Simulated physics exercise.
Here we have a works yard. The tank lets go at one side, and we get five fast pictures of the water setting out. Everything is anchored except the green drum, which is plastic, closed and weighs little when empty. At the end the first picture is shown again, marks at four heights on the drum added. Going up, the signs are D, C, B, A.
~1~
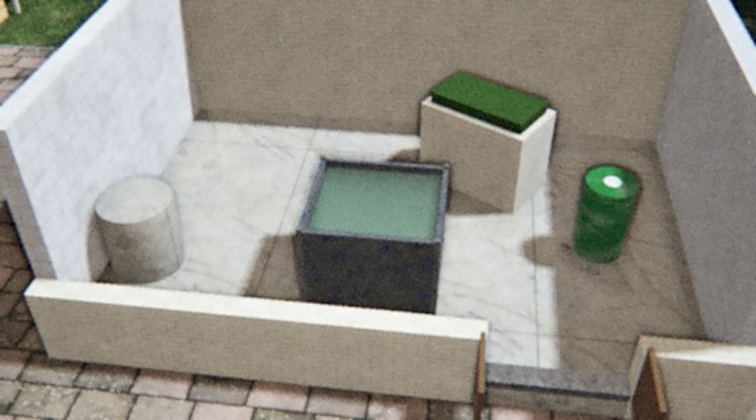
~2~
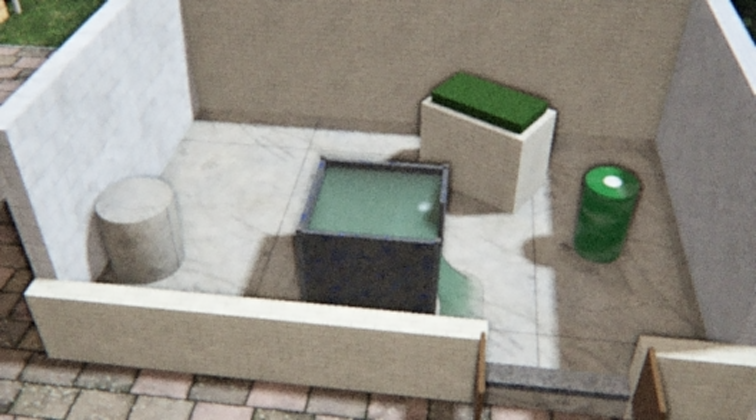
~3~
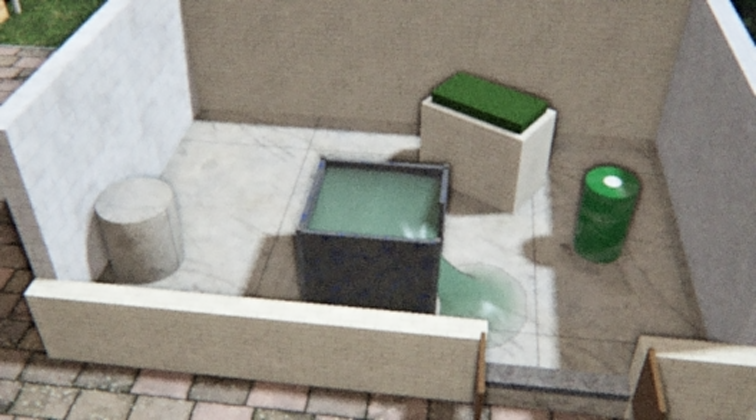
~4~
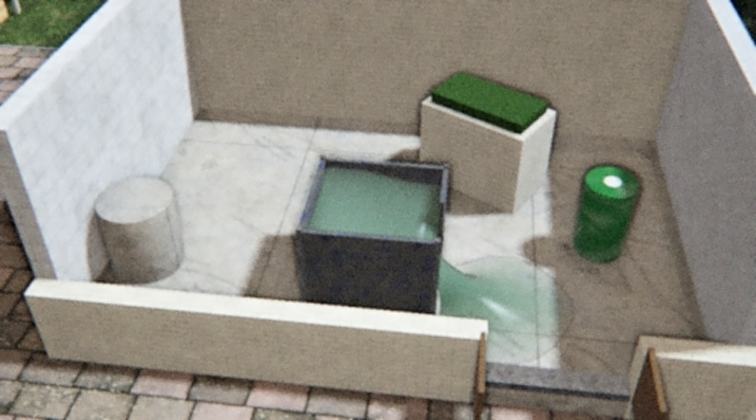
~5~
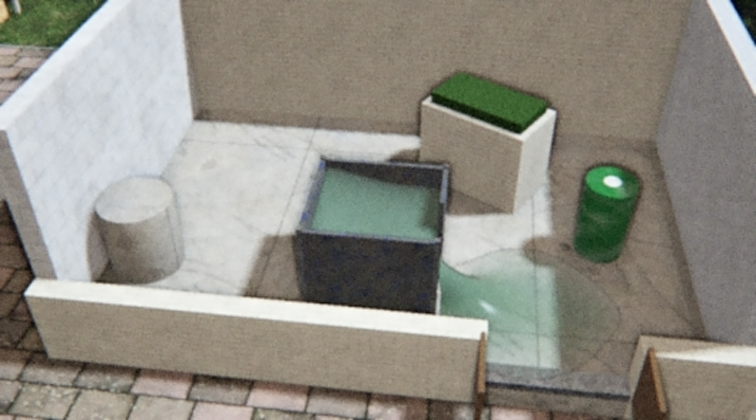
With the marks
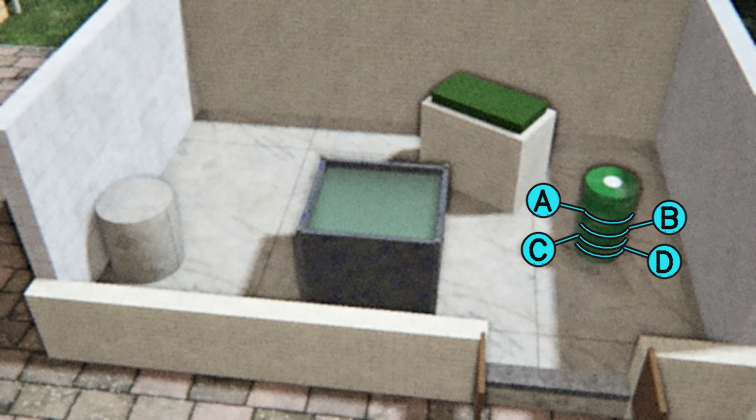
At first, a dark square tank full of greenish water stands in a walled yard, between a pale cylinder on the left and a green drum on the right. Water then pours from the tank's right side onto the paving, and the puddle spreads rightward and toward the front opening as the tank's level drops slightly.
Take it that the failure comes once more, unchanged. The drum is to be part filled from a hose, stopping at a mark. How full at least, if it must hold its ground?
That is line C.
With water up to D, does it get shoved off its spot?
Yes, it does.
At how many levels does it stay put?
Three of them.
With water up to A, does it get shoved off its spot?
No, not at all.
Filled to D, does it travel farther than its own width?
Yes, clearly.
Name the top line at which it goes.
D.
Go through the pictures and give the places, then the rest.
The first frame shows lid of the green drum at (613, 182); tank full, its middle at (376, 204); open gate at (562, 332).
In the second frame, 1 % of the ground under water, its edge towards the drum at (470, 279).
In the third frame, 4 % of the ground under water, its edge towards the drum at (518, 291).
In the fourth frame, 7 % of the ground under water, its edge towards the drum at (554, 286).
The fifth frame shows lid of the green drum at (613, 182); 10 % of the ground under water, its edge towards the drum at (558, 262).
In cyan, A at (609, 222); B at (606, 236); C at (603, 247); D at (601, 256); from the bottom up D, C, B, A.
For line A, it does not move.
For line B, it does not move.
For line C, it shifts by a finger or two and stays.
For line D, it is pushed about twice its own width away.
